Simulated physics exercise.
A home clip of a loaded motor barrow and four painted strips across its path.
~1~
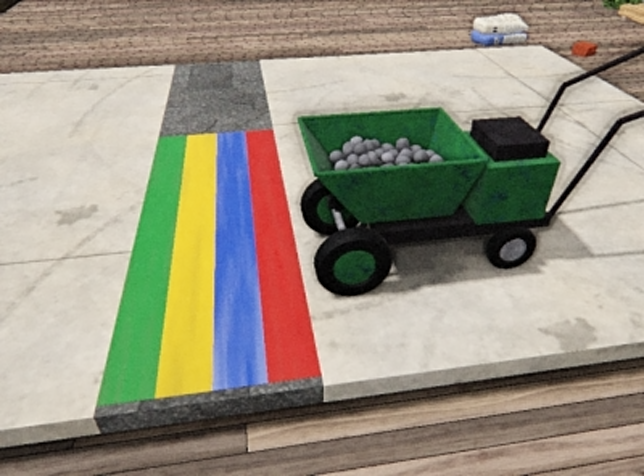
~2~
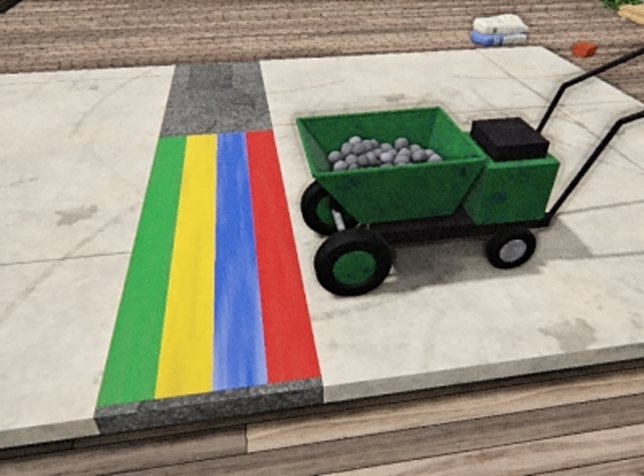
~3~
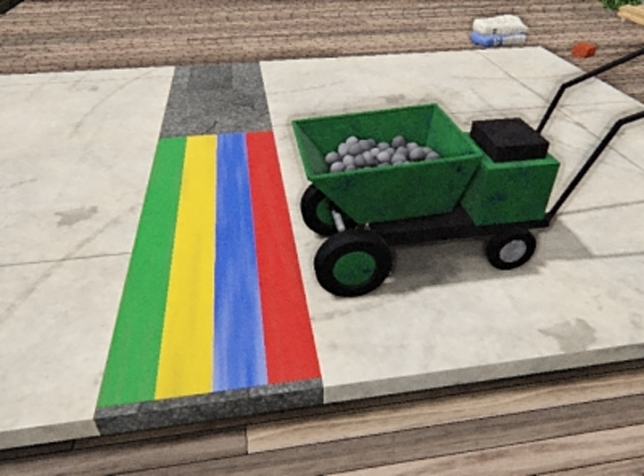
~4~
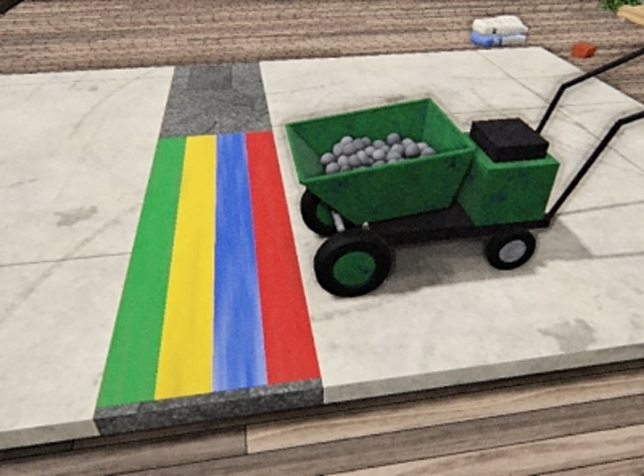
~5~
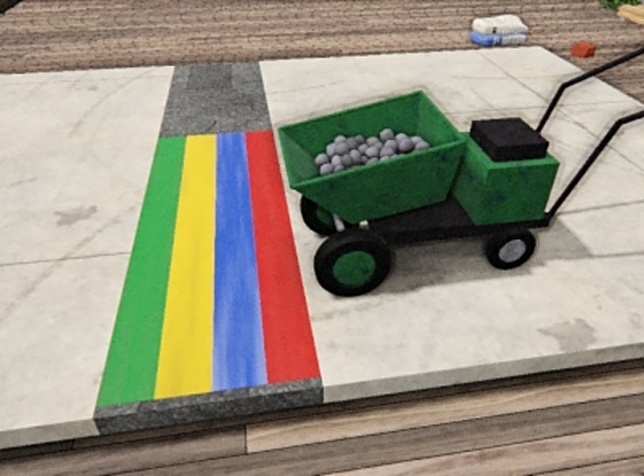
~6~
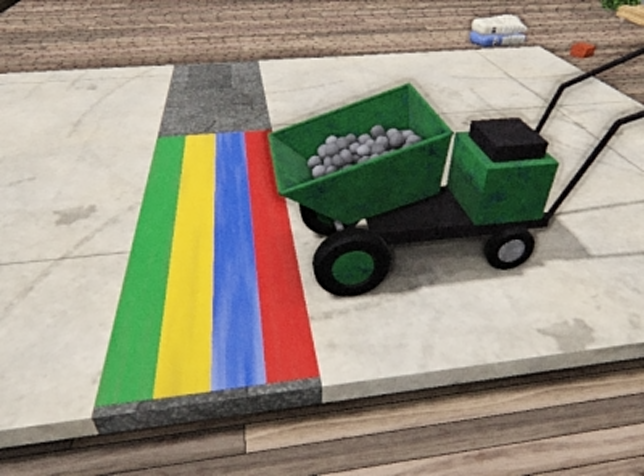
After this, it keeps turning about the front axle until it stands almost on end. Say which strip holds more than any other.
The heap favours the yellow strip.
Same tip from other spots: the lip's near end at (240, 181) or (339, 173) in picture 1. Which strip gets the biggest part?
In turn: That green strip; the strip in blue.
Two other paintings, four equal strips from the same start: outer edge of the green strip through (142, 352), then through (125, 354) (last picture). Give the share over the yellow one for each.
In turn 40 and 40 in a hundred.
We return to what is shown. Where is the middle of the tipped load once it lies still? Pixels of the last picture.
At about (200, 271).
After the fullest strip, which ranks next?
It is that blue strip.
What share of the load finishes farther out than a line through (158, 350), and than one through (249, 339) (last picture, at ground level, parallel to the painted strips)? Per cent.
In turn 10 and 70 in a hundred.
Just after the last frame, skip tipped steeply; every one in the skip.
A moment on, skip tipped right over; almost all in the skip; about a tenth over the blue strip; just a few over the yellow strip.
Further on, skip tipped right over; roughly a third in the skip; roughly a quarter over the blue strip; roughly a third over the yellow strip; about a tenth over the green strip; just a few off the paint.
When it is over, skip tipped right over; roughly a third in the skip; not one over the red strip; roughly a quarter over the blue strip; roughly a third over the yellow strip; about a tenth over the green strip; just a few off the paint.
